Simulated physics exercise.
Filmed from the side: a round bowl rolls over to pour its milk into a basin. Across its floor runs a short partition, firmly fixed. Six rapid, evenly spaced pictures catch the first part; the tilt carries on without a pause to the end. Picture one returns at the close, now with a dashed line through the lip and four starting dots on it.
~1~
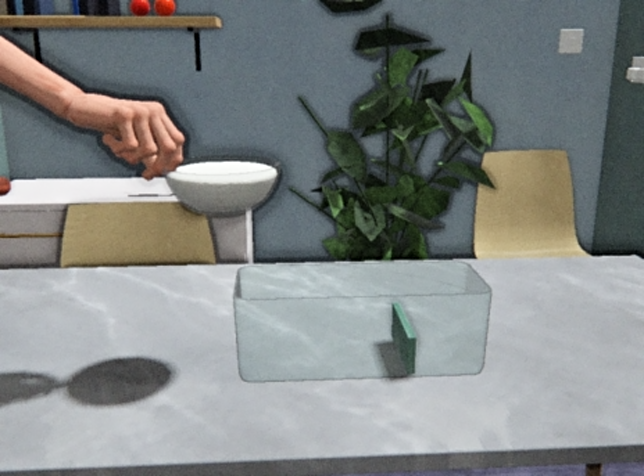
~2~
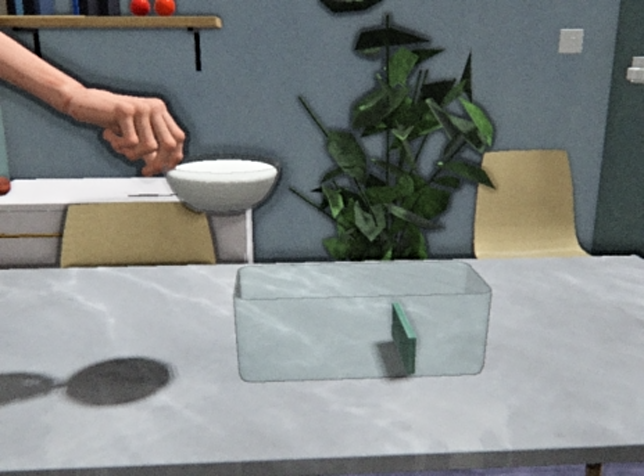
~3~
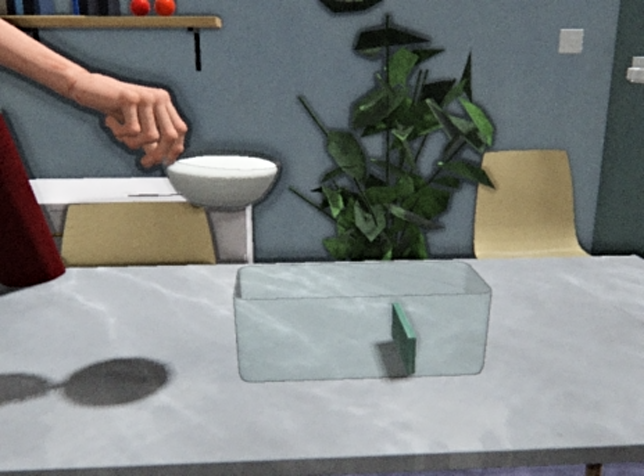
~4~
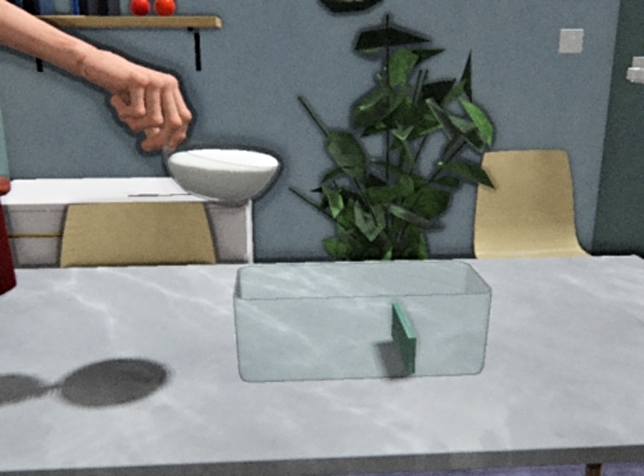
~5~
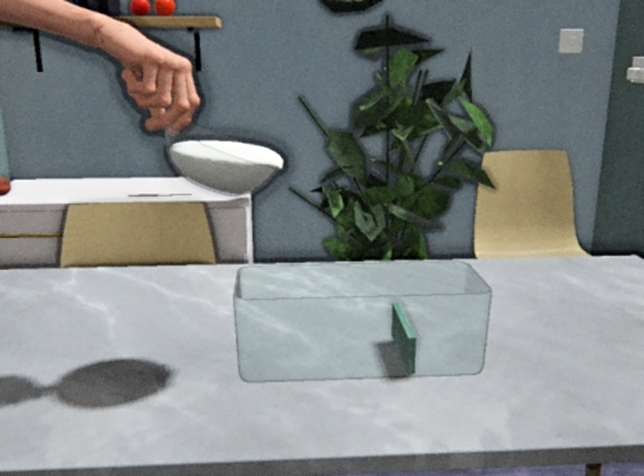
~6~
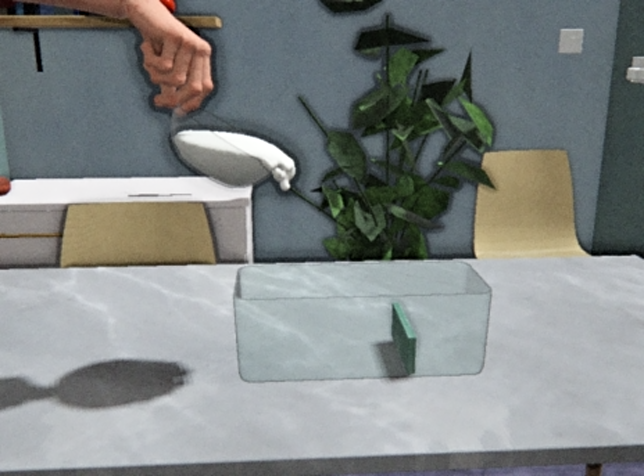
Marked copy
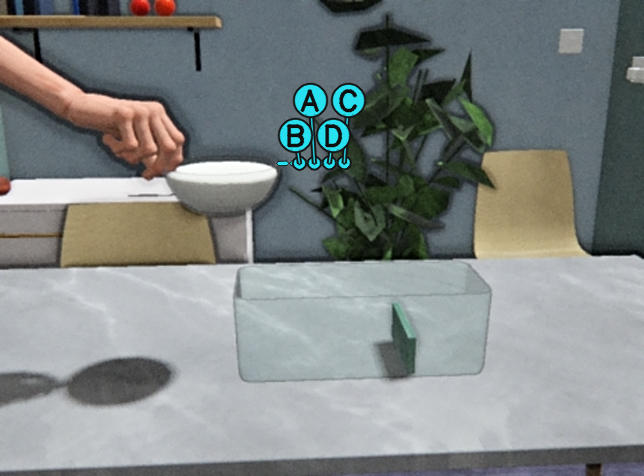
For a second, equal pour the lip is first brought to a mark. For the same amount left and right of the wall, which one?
A is best.
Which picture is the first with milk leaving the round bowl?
Picture 5.
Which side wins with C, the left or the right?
The right one.
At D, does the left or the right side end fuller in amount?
The right one.
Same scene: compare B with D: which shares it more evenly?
Here it is dot D.
In cyan, A at (314, 163); B at (299, 163); C at (344, 162); D at (329, 162).
With A, about 48 % ends left of the wall and 49 % right of it.
With B, about 78 % ends left of the wall and 19 % right of it; 3 % is lost outside.
With C, about 19 % ends left of the wall and 78 % right of it; 3 % is lost outside.
With D, about 32 % ends left of the wall and 64 % right of it; 3 % is lost outside.
